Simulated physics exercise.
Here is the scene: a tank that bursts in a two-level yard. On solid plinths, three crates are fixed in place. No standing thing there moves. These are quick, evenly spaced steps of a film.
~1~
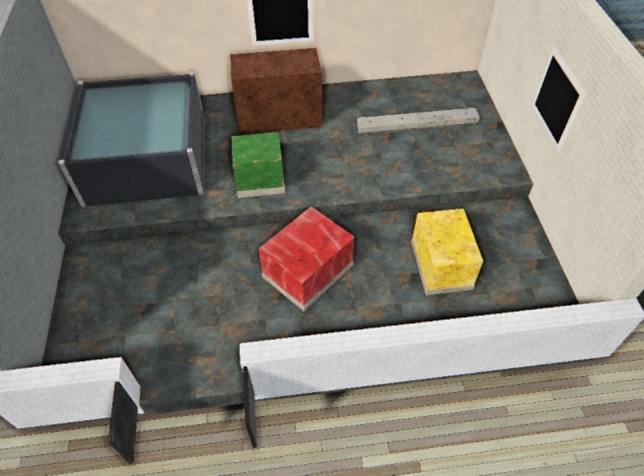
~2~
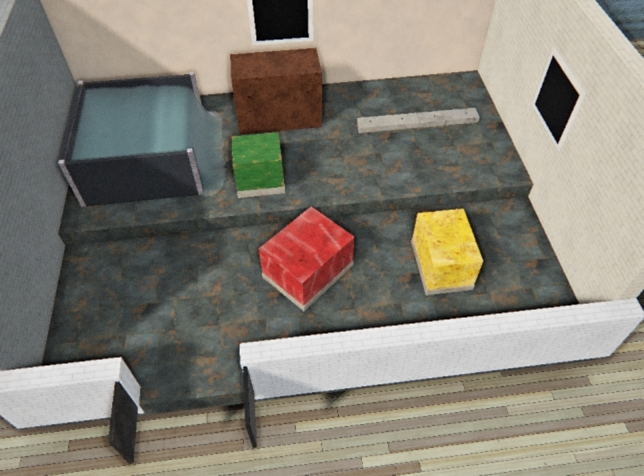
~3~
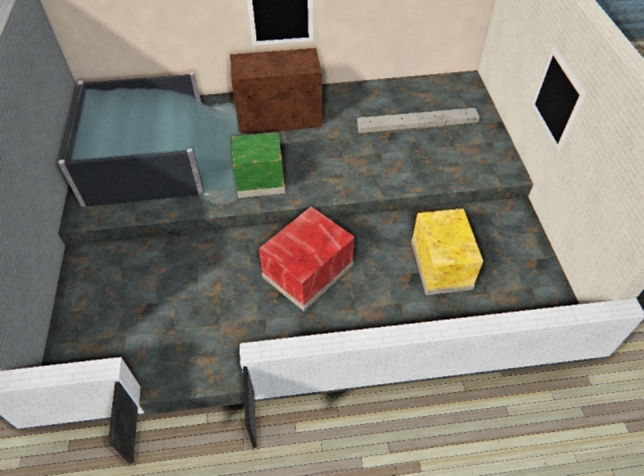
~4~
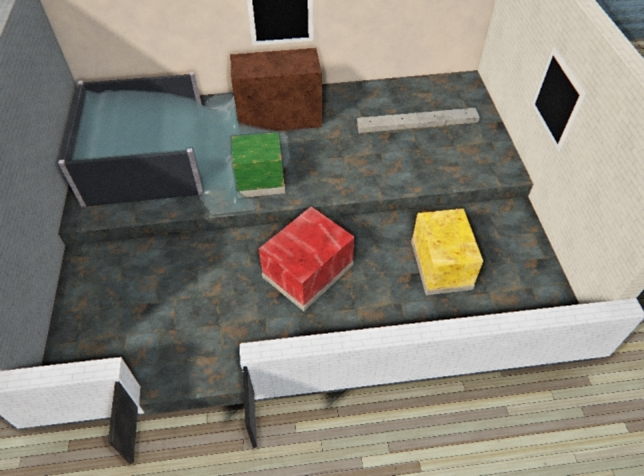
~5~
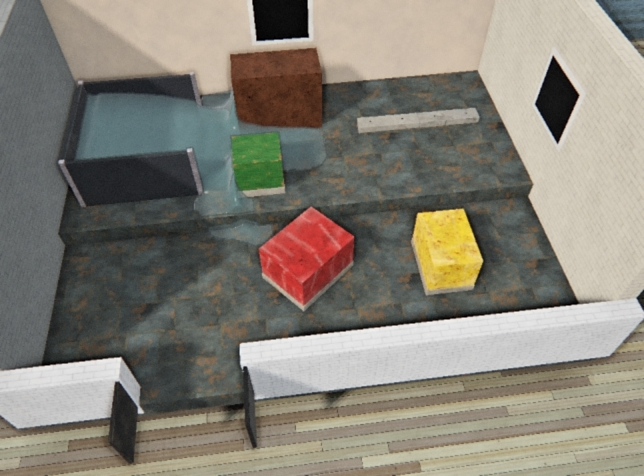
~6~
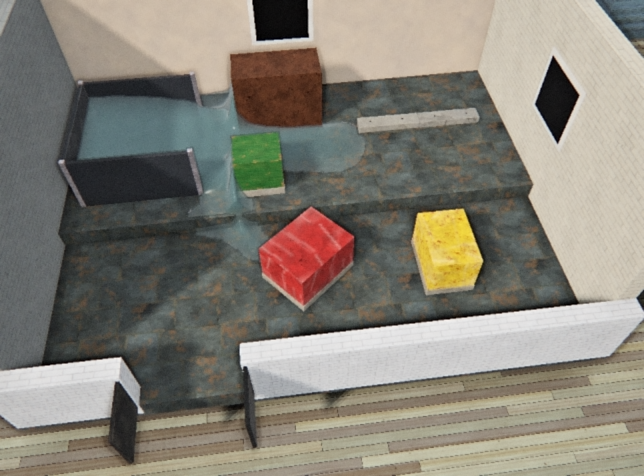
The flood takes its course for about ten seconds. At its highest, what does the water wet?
In the end the green crate will come out wet; the red crate will come out wet; the yellow crate will come out wet.
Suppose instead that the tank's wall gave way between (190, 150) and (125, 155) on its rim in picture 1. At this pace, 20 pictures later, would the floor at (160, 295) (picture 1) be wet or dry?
Submerged.
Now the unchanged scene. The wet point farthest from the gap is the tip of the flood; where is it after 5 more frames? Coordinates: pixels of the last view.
At roughly (511, 150).
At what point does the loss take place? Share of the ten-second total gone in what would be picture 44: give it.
My figure: 65 percent.
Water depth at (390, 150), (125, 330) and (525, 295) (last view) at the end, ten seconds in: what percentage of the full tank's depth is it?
Respectively 2, 14 and 8 per cent.
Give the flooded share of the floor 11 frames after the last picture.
Estimate: Near 65 %.
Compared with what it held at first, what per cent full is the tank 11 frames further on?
About 26 per cent.
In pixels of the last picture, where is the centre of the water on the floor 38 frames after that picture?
I would point to (305, 193).
A moment on, water covers 40 % of the floor; the green crate water round its plinth, the red crate water round its plinth, the yellow crate not reached.
Next, water covers 65 % of the floor; the green crate water round its plinth, the red crate water round its plinth, the yellow crate water round its plinth.
Then, water covers 80 % of the floor; the green crate water round its plinth, the red crate water round its plinth, the yellow crate water round its plinth.
Later, water covers 90 % of the floor; the green crate water round its plinth, the red crate water round its plinth, the yellow crate water round its plinth.
In the end, water covers 90 % of the floor; the green crate was topped, the red crate was topped, the yellow crate was topped.
